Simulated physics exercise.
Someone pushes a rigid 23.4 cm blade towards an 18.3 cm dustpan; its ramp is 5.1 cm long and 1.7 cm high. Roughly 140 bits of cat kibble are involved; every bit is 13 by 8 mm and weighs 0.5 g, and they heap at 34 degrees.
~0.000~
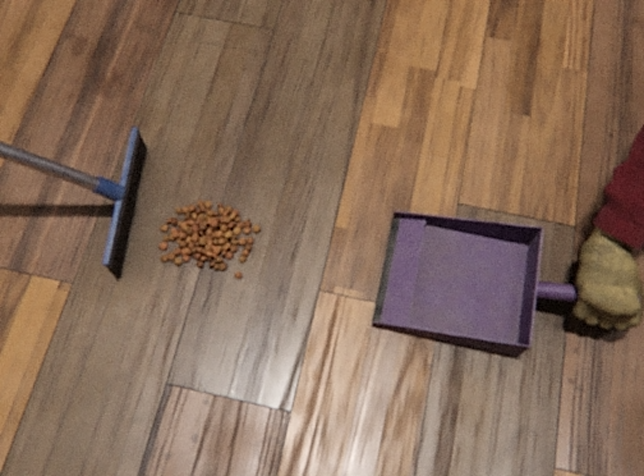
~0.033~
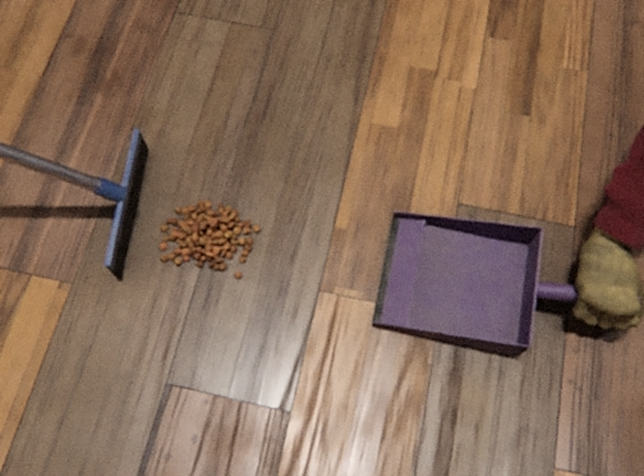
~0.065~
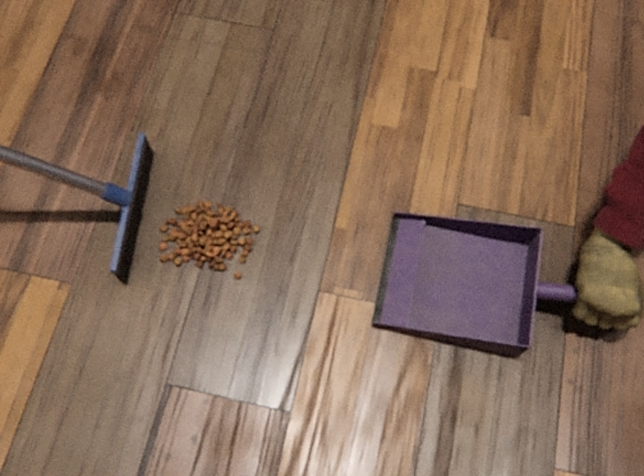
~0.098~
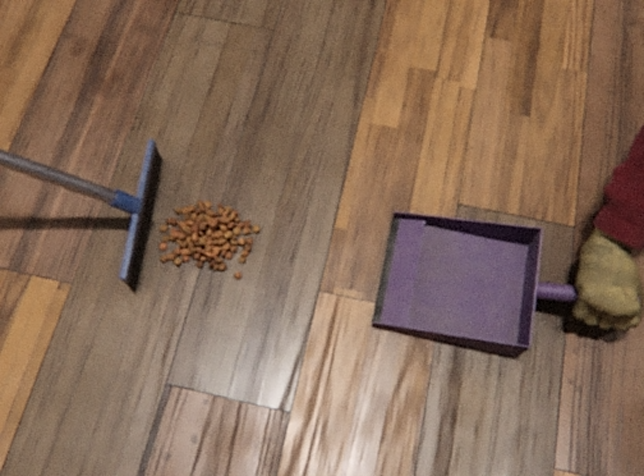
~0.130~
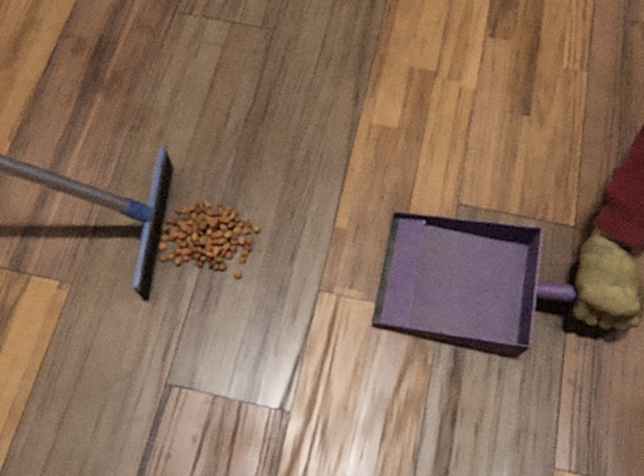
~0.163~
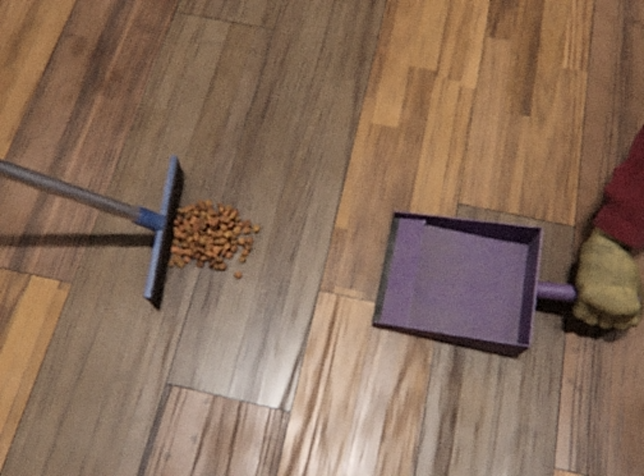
On a wood floor, a blue blade slides right into a pile of brown kibble as a gloved hand holds a purple dustpan.
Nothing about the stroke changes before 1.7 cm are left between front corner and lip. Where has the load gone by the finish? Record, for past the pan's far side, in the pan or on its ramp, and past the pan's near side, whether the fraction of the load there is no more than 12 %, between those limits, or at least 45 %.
Far side: No more than 12 %; pan: No more than 12 %; near side: Between the limits.
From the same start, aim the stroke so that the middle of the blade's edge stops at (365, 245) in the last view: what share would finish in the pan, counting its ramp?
About 35 %.
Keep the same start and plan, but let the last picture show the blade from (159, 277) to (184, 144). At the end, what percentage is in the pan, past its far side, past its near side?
That ends as pan 35, far 10, and near 5.
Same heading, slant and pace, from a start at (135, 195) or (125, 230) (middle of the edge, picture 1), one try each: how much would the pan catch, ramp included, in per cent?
Close to 5 in a hundred, then close to 0 in a hundred.
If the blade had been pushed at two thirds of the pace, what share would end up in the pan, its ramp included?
About 0 %.
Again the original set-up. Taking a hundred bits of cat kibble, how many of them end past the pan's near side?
About 30 per cent.
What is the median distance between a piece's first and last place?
I'd say near 26 cm.
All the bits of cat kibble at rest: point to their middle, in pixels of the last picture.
Resting centre estimate: Around (360, 288).
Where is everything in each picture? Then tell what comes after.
The first picture shows blade from (108, 265) to (137, 133), moved 0.0 cm, 0 of the pieces shifted so far; middle of the pieces at (209, 237); pan at (465, 287).
The second picture shows blade from (110, 266) to (138, 135), moved 0.4 cm, 0 of the pieces shifted so far; middle of the pieces at (209, 237).
The third picture shows blade from (115, 271) to (144, 139), moved 1.6 cm, 0 of the pieces shifted so far; middle of the pieces at (209, 237).
The fourth picture shows blade from (125, 279) to (153, 145), moved 3.6 cm, 0 of the pieces shifted so far; middle of the pieces at (209, 237).
The fifth picture shows blade from (137, 288) to (164, 153), moved 6.0 cm, 0 of the pieces shifted so far; middle of the pieces at (209, 237).
The sixth picture shows blade from (150, 297) to (175, 161), moved 8.5 cm, 27 of the pieces shifted so far; middle of the pieces at (210, 237); pan at (465, 287). Its pace works out near 0.75 m/s, heading 25 degrees towards the viewer's side.
Then, at 0.39 s, middle of the blade 19 cm from the lip; 0 % over the lip, far side 0 %, near side 10 %.
After 0.54 s, middle of the blade 8 cm from the lip; 0 % over the lip, far side 5 %, near side 25 %.
After 0.82 s, middle of the blade 3 cm from the lip; 0 % over the lip, far side 5 %, near side 30 %.
By 1.2 s all is still; far side 5 %, pan 0 %, near side 30 %, in front of the lip or behind the blade 65 %.
